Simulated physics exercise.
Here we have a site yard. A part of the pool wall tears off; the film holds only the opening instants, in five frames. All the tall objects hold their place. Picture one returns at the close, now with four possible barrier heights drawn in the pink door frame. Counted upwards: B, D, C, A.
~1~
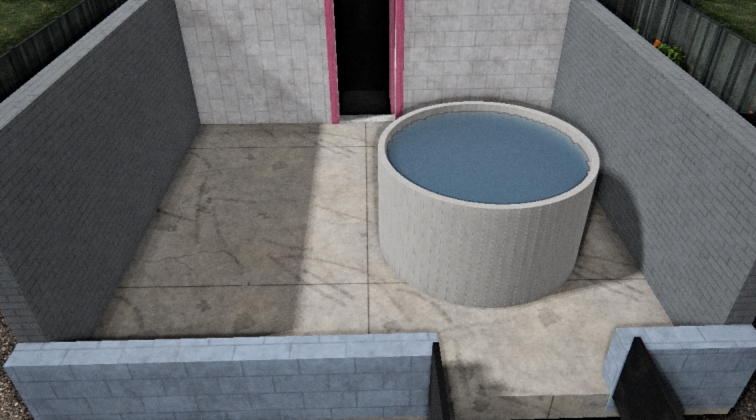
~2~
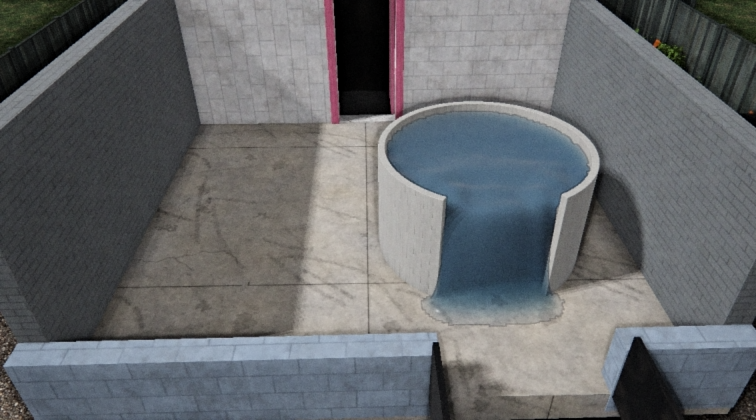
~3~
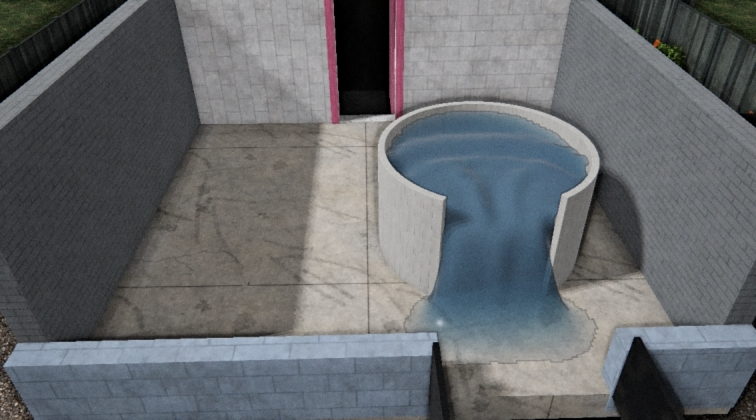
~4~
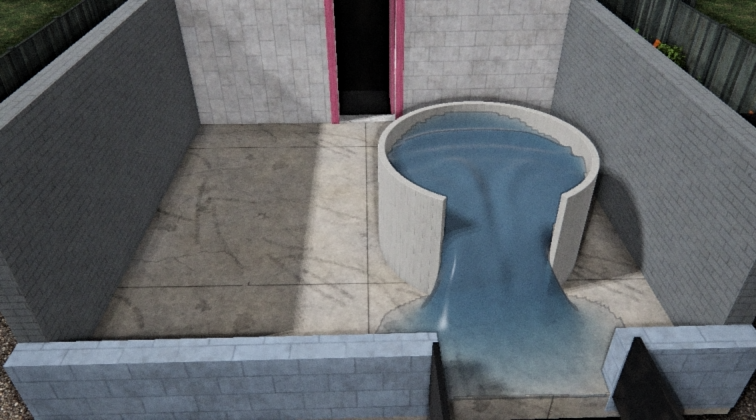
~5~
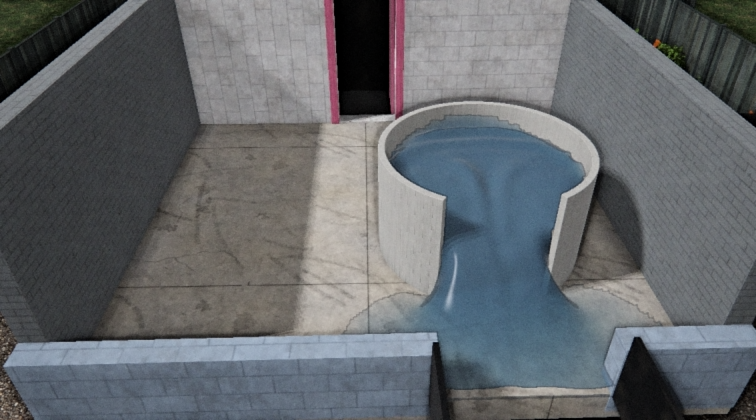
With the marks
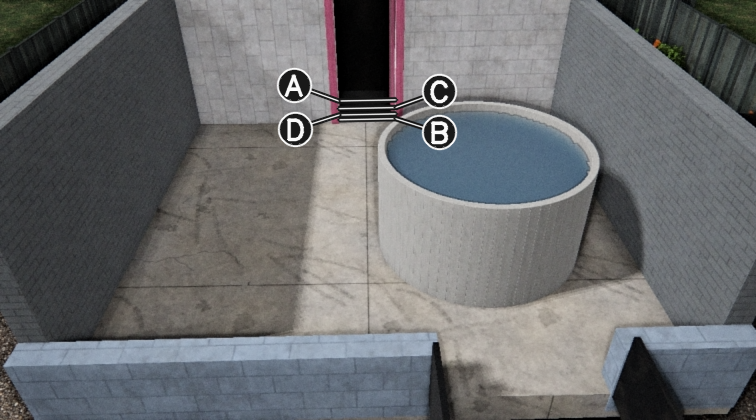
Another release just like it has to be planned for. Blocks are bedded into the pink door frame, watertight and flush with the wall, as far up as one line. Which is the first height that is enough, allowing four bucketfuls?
B will do.
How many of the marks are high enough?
All of the four.
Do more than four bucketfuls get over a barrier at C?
No, that is safe.
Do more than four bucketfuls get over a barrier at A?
No.
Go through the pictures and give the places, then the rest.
Water in the pool at rest, its middle at (485, 153); foot of the pink doorway at (367, 122); open gate at (527, 326), in the first picture.
Front seen at (430, 305), 1 % of the ground wet, in the second picture.
Front seen at (558, 298), 5 % of the ground wet, in the third picture.
Front seen at (567, 300), 9 % of the ground wet, in the fourth picture.
Front seen at (607, 302), 12 % of the ground wet, in the fifth picture.
On the marked copy, A at (367, 100); B at (367, 119); C at (367, 108); D at (367, 114); from the bottom up B, D, C, A.
If A is chosen, nothing gets over.
If B is chosen, a splash gets over, under a bucket.
If C is chosen, nothing gets over.
If D is chosen, nothing gets over.
